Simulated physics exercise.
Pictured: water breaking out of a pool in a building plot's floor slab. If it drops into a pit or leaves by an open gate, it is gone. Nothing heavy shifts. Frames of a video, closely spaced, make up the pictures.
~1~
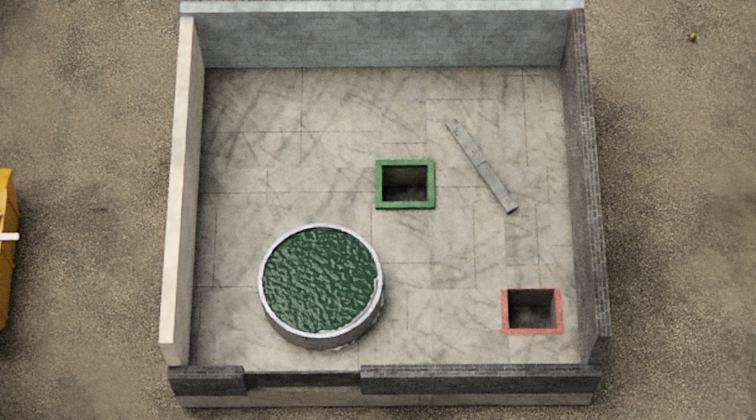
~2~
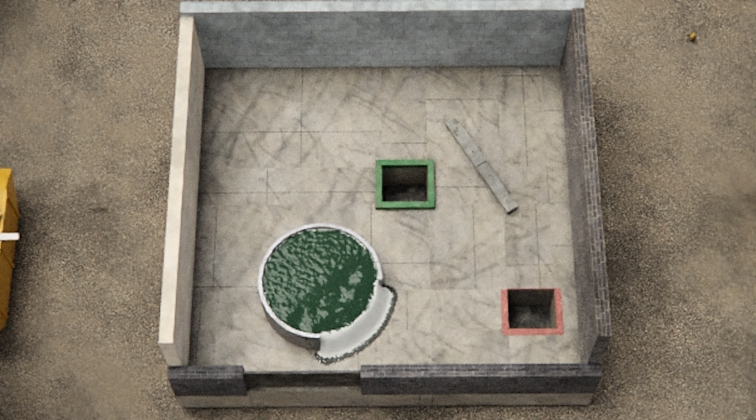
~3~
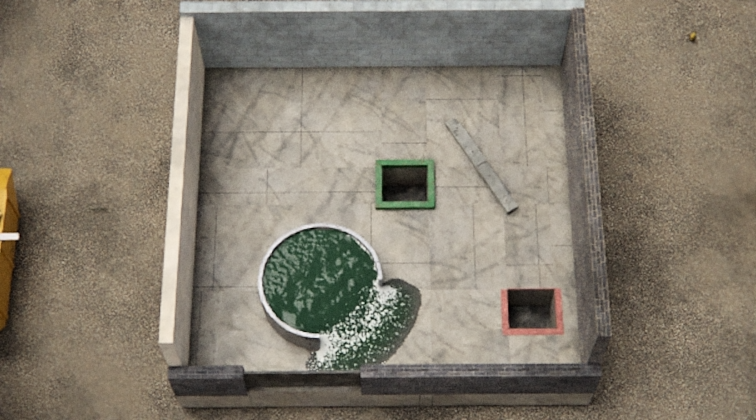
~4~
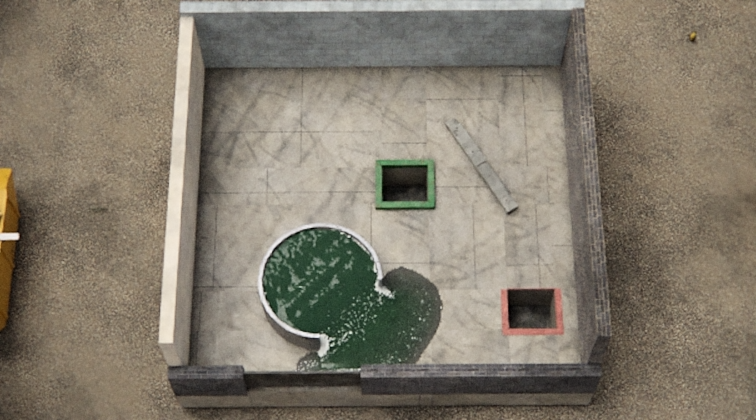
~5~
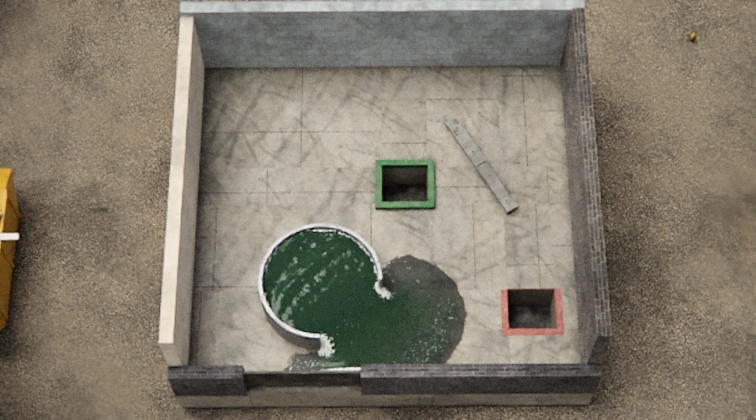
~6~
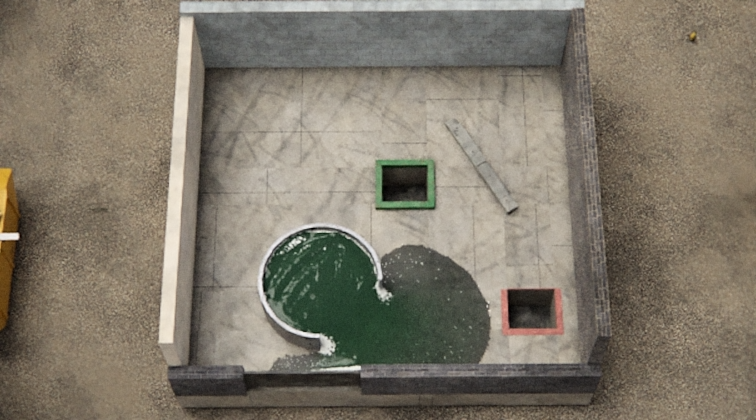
A walled building plot with a pale, marbled floor slab sits on bare brown ground, seen from high above by a camera that stays still. A round, white-rimmed pool of dark green water stands at lower left, with a green-framed square opening near the centre, a red-framed one at lower right and a grey plank at upper right. The pool's lower-right side breaks open, and foaming water pours out, spreading rightward and along the front wall in a widening dark sheet.
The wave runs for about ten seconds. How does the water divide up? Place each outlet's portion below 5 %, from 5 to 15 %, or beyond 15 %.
The gate will drain shy of five per cent; the red pit will drain in excess of fifteen per cent; the green pit will drain shy of five per cent.
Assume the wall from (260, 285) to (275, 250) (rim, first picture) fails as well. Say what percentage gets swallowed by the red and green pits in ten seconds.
I'd say the red pit gets around 6 percent and the green pit around 0 percent.
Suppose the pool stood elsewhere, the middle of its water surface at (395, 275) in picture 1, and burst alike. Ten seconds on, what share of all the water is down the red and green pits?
The red pit ends up with 60 per cent and the green pit with 0 per cent.
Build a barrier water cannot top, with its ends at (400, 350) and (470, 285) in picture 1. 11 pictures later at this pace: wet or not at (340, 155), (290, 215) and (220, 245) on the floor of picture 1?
Point by point: First spared, next spared, last spared.
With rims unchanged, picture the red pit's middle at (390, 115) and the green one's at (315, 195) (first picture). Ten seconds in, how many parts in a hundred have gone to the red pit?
Share, red pit, approx.: 10 in a hundred.
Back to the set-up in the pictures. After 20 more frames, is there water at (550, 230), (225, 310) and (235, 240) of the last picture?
In that order, the three spots are soaked, soaked and high and dry.
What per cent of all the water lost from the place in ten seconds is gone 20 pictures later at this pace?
Near 40 in a hundred.
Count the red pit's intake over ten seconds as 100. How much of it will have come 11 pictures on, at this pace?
Estimate: Some 10 per cent.
A moment on, water covers 20 % of the floor; the gate 0 %, the red pit 1 %, the green pit 0 %.
Next, water covers 25 % of the floor; the gate 0 %, the red pit 5 %, the green pit 0 %.
Then, water covers 35 % of the floor; the gate 0 %, the red pit 21 %, the green pit 0 %.
Later, water covers 55 % of the floor; the gate 0 %, the red pit 39 %, the green pit 0 %.
In the end, water covers 80 % of the floor; the gate 0 %, the red pit 50 %, the green pit 0 %.
